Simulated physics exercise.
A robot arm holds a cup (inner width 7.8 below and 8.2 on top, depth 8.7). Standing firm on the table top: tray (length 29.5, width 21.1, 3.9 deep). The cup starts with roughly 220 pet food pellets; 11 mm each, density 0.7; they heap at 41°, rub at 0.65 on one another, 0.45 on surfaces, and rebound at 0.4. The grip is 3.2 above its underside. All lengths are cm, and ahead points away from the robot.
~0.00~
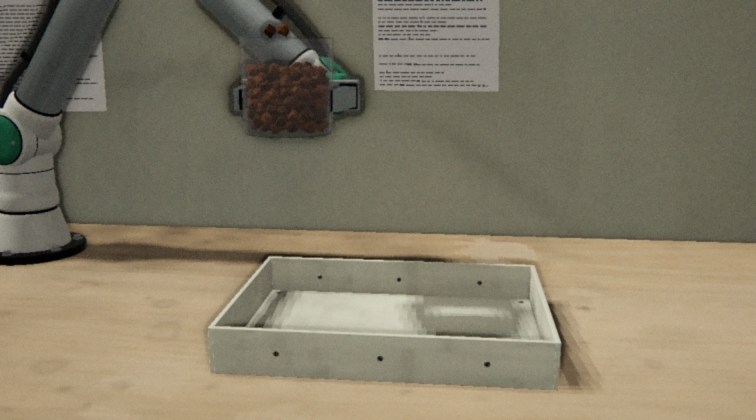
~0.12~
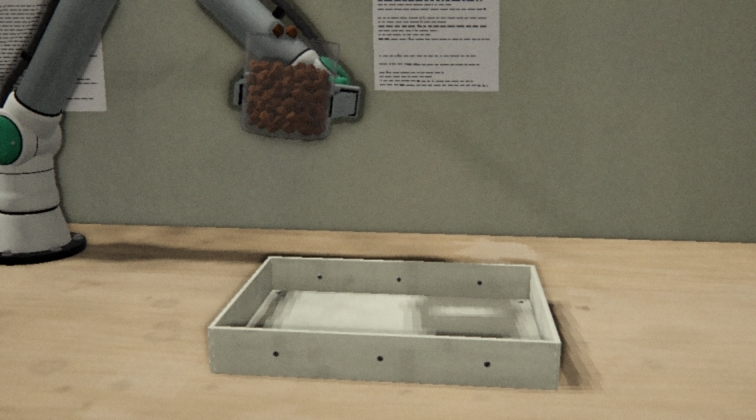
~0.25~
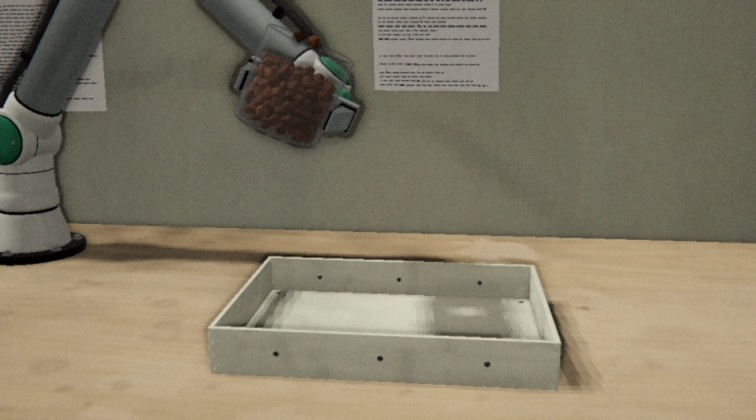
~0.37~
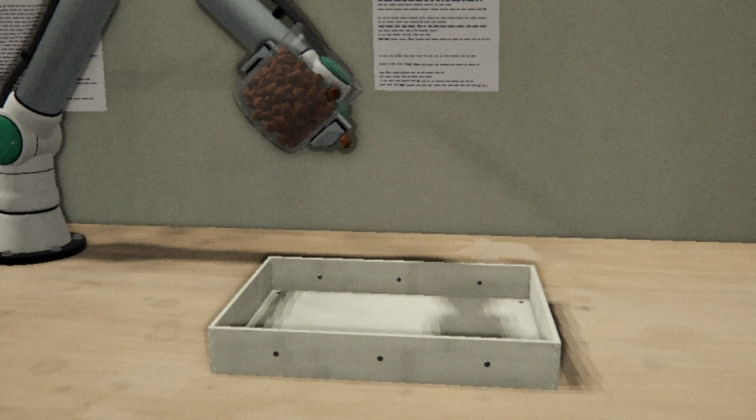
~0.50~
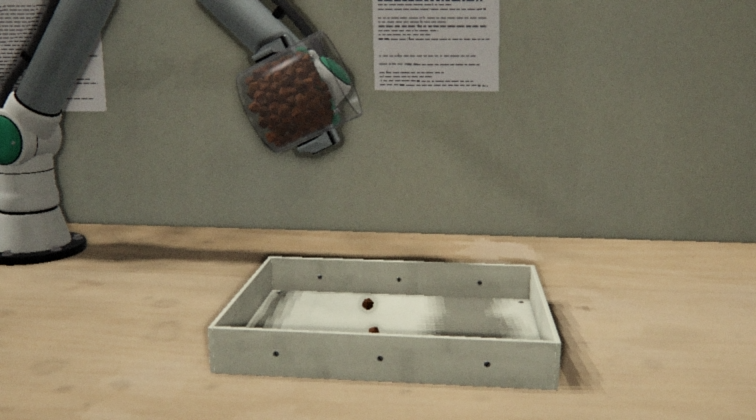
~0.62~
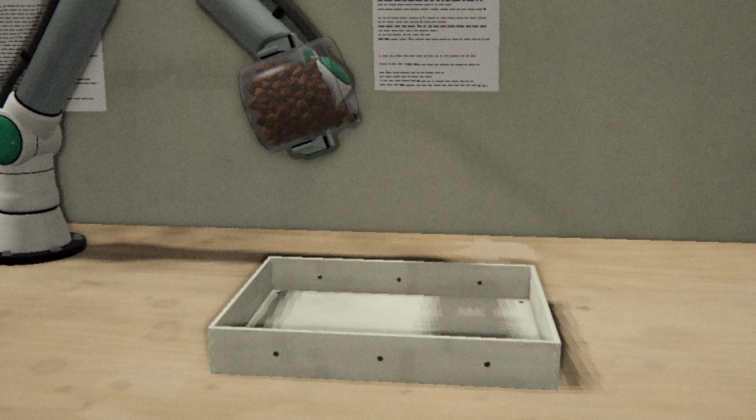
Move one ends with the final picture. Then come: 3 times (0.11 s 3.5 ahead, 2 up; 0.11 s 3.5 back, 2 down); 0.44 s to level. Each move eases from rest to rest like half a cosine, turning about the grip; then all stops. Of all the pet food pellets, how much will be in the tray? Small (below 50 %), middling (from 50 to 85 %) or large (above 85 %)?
In the tray the share is middling, from 50 to 85 %.
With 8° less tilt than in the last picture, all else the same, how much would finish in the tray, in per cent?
It would be near 50 per cent.
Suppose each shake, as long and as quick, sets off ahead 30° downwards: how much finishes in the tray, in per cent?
About 20 per cent.
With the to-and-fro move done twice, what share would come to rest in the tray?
Then about 55 per cent.
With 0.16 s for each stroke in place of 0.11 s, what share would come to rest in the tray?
It would be near 25 per cent.
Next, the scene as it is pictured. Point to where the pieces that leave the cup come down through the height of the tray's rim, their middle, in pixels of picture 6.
Near (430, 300).
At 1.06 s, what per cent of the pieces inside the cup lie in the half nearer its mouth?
Roughly 75 per cent.
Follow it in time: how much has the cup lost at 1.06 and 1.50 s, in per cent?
About 55, 65.
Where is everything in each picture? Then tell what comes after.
In the first picture, cup middle at (288, 87), level; upper third of the load around (286, 78), from x 250 to 325, top at y 30; 219 in the cup.
In the second picture, cup middle at (289, 87), tilted 7° forward; upper third of the load around (288, 77), from x 250 to 325, top at y 30.
In the third picture, cup middle at (293, 88), tilted 25° forward; upper third of the load around (285, 79), from x 250 to 330, top at y 35; 218 in the cup, 1 in flight or on a rim.
In the fourth picture, cup middle at (296, 91), tilted 46° forward; upper third of the load around (287, 79), from x 245 to 345, top at y 50; 217 in the cup, 2 in flight or on a rim.
In the fifth picture, cup middle at (299, 94), tilted 64° forward; upper third of the load around (288, 78), from x 250 to 375, top at y 55; 217 in the cup, 2 in the tray.
In the sixth picture, cup middle at (299, 96), tilted 71° forward; upper third of the load around (286, 82), from x 255 to 390, top at y 65; 217 in the cup, 2 in the tray.
After 1.06 s, tilted 71° forward, highest piece 24 above the table; 104 in the cup, 76 in the tray, 39 in flight or on a rim.
After 1.50 s, tilted 36° forward, highest piece 26 above the table; 142 in the tray, 75 in the cup, 1 on the table or floor, 1 in flight or on a rim.
After 1.92 s, level, highest piece 25 above the table; 143 in the tray, 75 in the cup, 1 on the table or floor.
After 2.97 s, level, highest piece 25 above the table; 143 in the tray, 75 in the cup, 1 on the table or floor.
At rest, 143 in the tray, 75 in the cup, 1 on the table or floor. That is 65 % in the tray.
